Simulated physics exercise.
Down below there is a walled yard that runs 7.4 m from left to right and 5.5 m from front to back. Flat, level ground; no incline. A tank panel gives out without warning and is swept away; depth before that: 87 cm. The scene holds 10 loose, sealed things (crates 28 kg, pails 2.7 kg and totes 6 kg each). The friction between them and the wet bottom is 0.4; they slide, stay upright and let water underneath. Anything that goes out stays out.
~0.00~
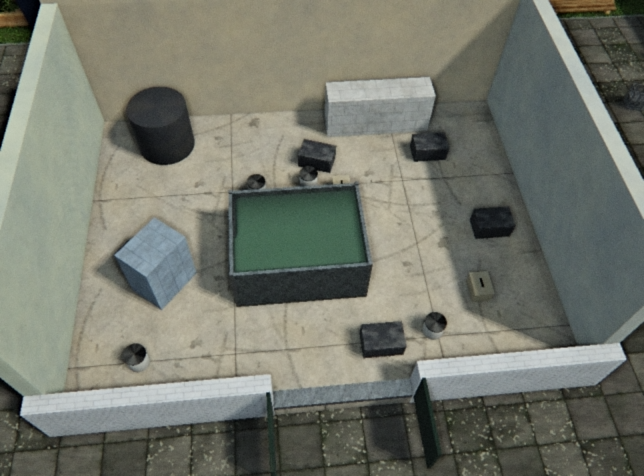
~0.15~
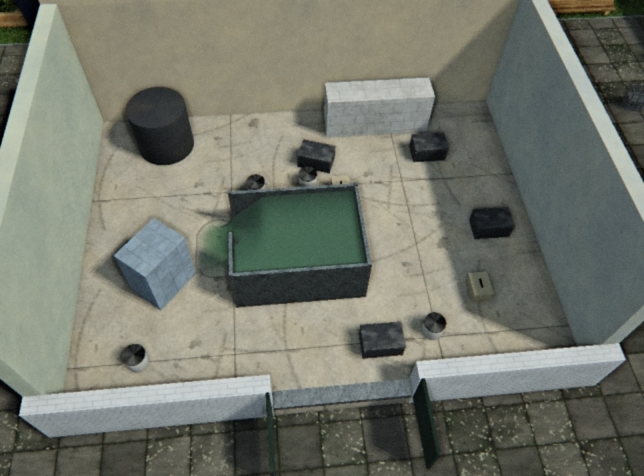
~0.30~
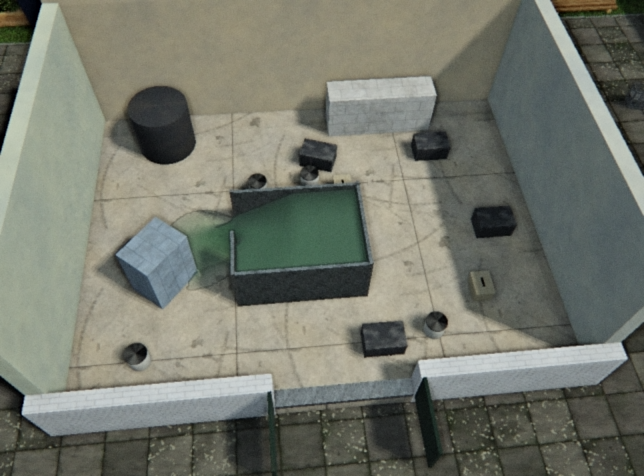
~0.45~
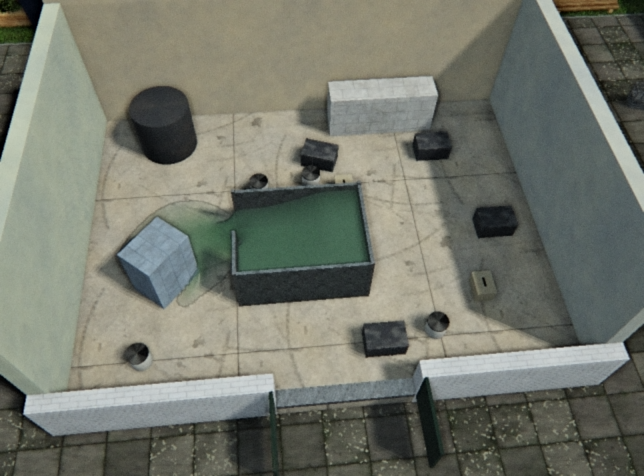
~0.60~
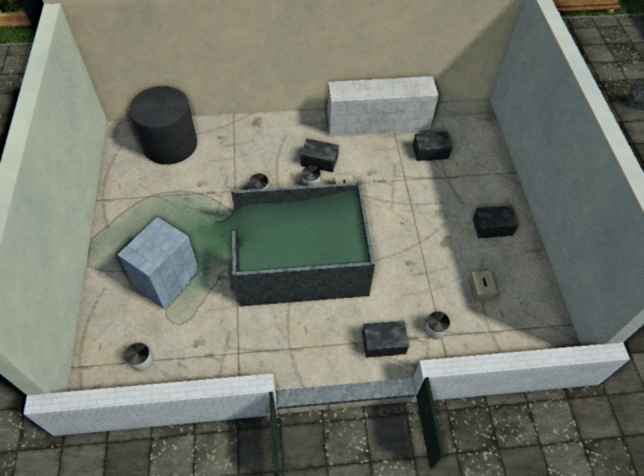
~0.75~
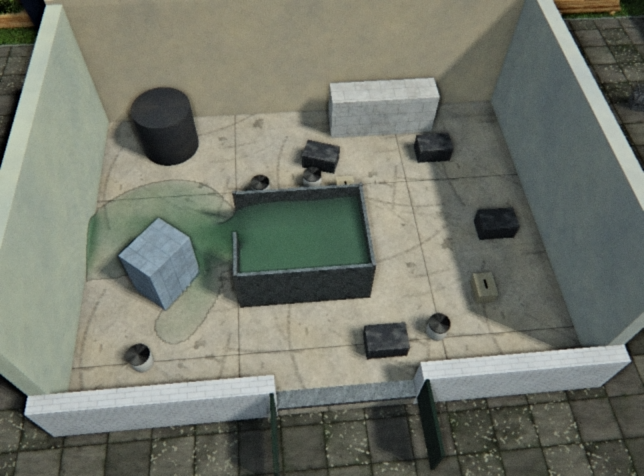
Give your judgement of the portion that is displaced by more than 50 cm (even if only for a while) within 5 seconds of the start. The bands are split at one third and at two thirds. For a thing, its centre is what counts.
It falls under one third.
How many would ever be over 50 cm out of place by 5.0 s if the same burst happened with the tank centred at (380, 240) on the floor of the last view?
2.
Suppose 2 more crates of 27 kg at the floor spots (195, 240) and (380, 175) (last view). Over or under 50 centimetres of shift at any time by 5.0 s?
In turn: More, under.
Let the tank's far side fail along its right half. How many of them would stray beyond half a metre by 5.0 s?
The answer would then be 6.
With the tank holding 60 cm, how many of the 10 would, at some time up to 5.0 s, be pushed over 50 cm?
So the tally would be 1.
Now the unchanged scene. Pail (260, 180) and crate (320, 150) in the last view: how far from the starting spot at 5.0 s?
60 cm and 0 cm.
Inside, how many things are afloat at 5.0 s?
At that time the total is 2.
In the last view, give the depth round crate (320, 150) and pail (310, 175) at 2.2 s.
I'd put it at 0 cm and 0 cm respectively.
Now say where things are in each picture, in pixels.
In the first picture, a crate at (495, 217), on the bottom; a crate at (317, 150), on the bottom; water covers 2.8 m2; 0 of 10 have shifted.
In the second picture, a crate at (494, 218) rests on the ground; a crate at (317, 150) rests on the ground; 3.3 m2 under water; 0 of 10 have shifted.
In the third picture, a crate at (496, 216) rests on the ground; a crate at (318, 149), on the bottom; water covers 4.1 m2; 0 of 10 have shifted.
In the fourth picture, a crate at (497, 216), on the bottom; a crate at (320, 149) rests on the ground; water covers 4.8 m2; 0 of 10 have shifted.
In the fifth picture, a crate at (498, 217) rests on the ground; a crate at (320, 149), on the bottom; water covers 6.0 m2; 0 of 10 have shifted.
In the sixth picture, a crate at (499, 218), on the bottom; a crate at (321, 151) rests on the ground; 7.1 m2 under water; 0 of 10 have shifted.
After 1.1 s 0 of 10 are over 50 cm from their spots; 0 afloat.
After 2.2 s 0 of 10 are over 50 cm from their spots; 0 afloat.
After 3.5 s 1 of 10 are over 50 cm from their spots; 1 afloat.
After 5.0 s 2 of 10 are over 50 cm from their spots, and 2 have been at some point; 2 afloat.
